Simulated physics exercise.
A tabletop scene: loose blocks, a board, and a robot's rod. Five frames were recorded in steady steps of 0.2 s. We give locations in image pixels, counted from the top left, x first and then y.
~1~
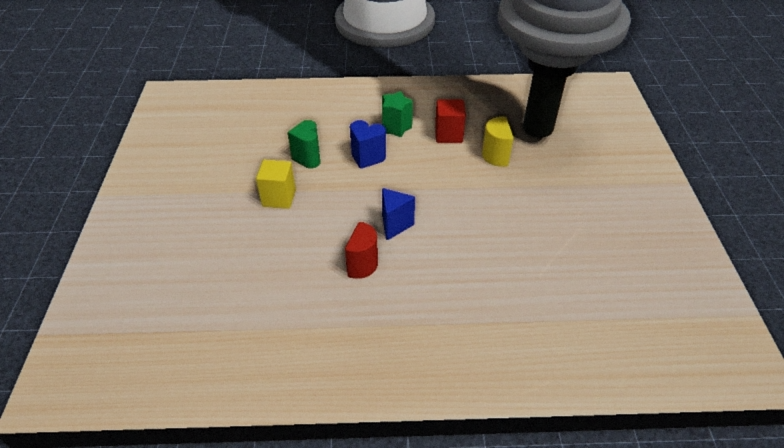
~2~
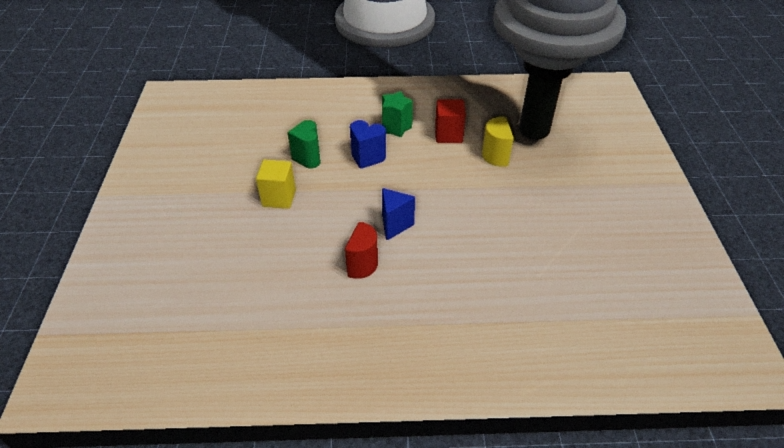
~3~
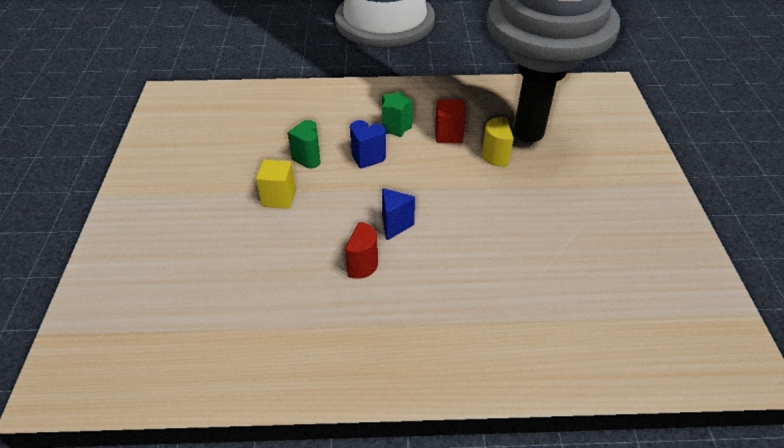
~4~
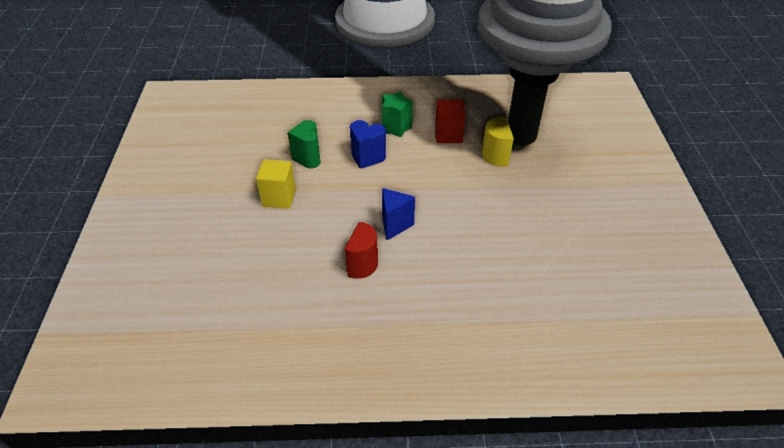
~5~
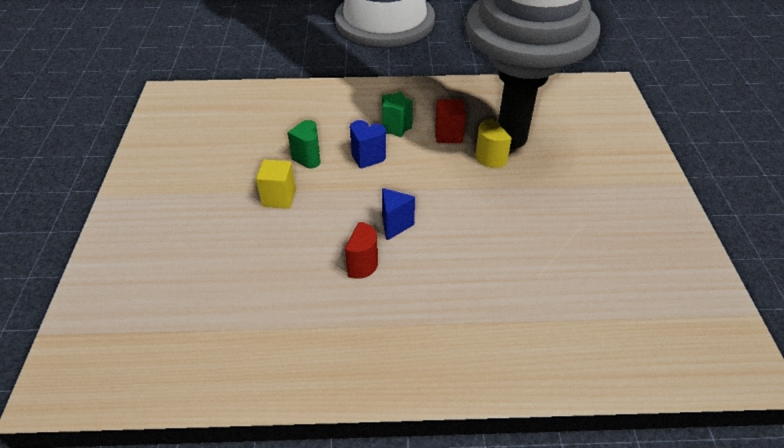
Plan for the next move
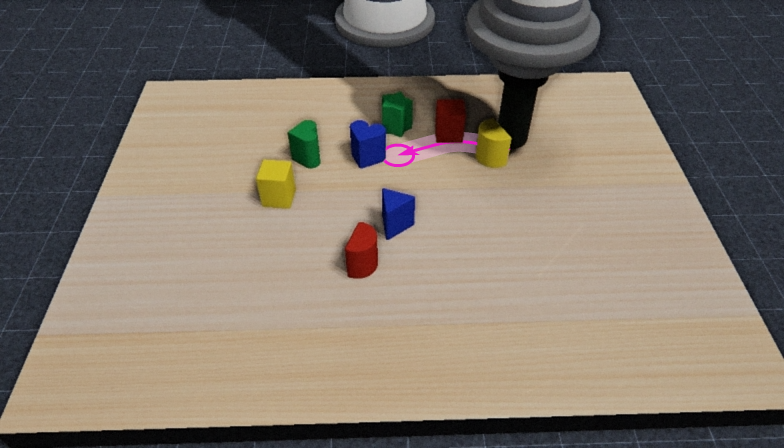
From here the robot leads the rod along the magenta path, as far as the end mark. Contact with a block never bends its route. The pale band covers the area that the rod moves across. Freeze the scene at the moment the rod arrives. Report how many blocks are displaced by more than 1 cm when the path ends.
My best guess is that a pair of blocks move over 1 cm.
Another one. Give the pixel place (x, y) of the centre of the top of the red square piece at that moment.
Pixel (426, 100).
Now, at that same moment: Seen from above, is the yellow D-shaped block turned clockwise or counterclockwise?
Seen from above, counterclockwise.
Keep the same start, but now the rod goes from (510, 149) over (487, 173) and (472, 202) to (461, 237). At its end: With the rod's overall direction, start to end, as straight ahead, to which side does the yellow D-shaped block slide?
Slides right.
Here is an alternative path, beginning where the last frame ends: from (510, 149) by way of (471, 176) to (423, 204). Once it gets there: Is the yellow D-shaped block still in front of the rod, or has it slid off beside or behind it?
Final position: Ahead.
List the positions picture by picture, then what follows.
The first frame shows rod's lower end at (538, 130); blue heart block at (366, 129); green star block at (396, 100); red square piece at (451, 107); yellow D-shaped block at (500, 127).
The second frame shows rod at (534, 132); blocks still.
The third frame shows rod at (528, 134); blocks still.
The fourth frame shows rod at (521, 137); blocks still.
The fifth frame shows rod at (511, 140); blue heart block at (366, 129); green star block at (396, 100); red square piece at (451, 107); yellow D-shaped block at (493, 129).
Drawn move, from (510, 149) via (471, 143) and (434, 145), ending at (398, 155).
On the path given first. One third of the way, rod at (471, 134); red square piece at (446, 105), turned 15° clockwise; yellow D-shaped block at (479, 132), turned 50° anticlockwise.
Two thirds of the way, rod at (434, 137); green star block at (392, 98), turned 15° anticlockwise; red square piece at (426, 100), turned 65° clockwise; yellow D-shaped block at (479, 132), turned 50° anticlockwise.
At the end, rod at (398, 147); blue heart block at (362, 130); green star block at (392, 98), turned 15° anticlockwise; red square piece at (426, 100), turned 65° clockwise; yellow D-shaped block at (479, 132), turned 50° anticlockwise.
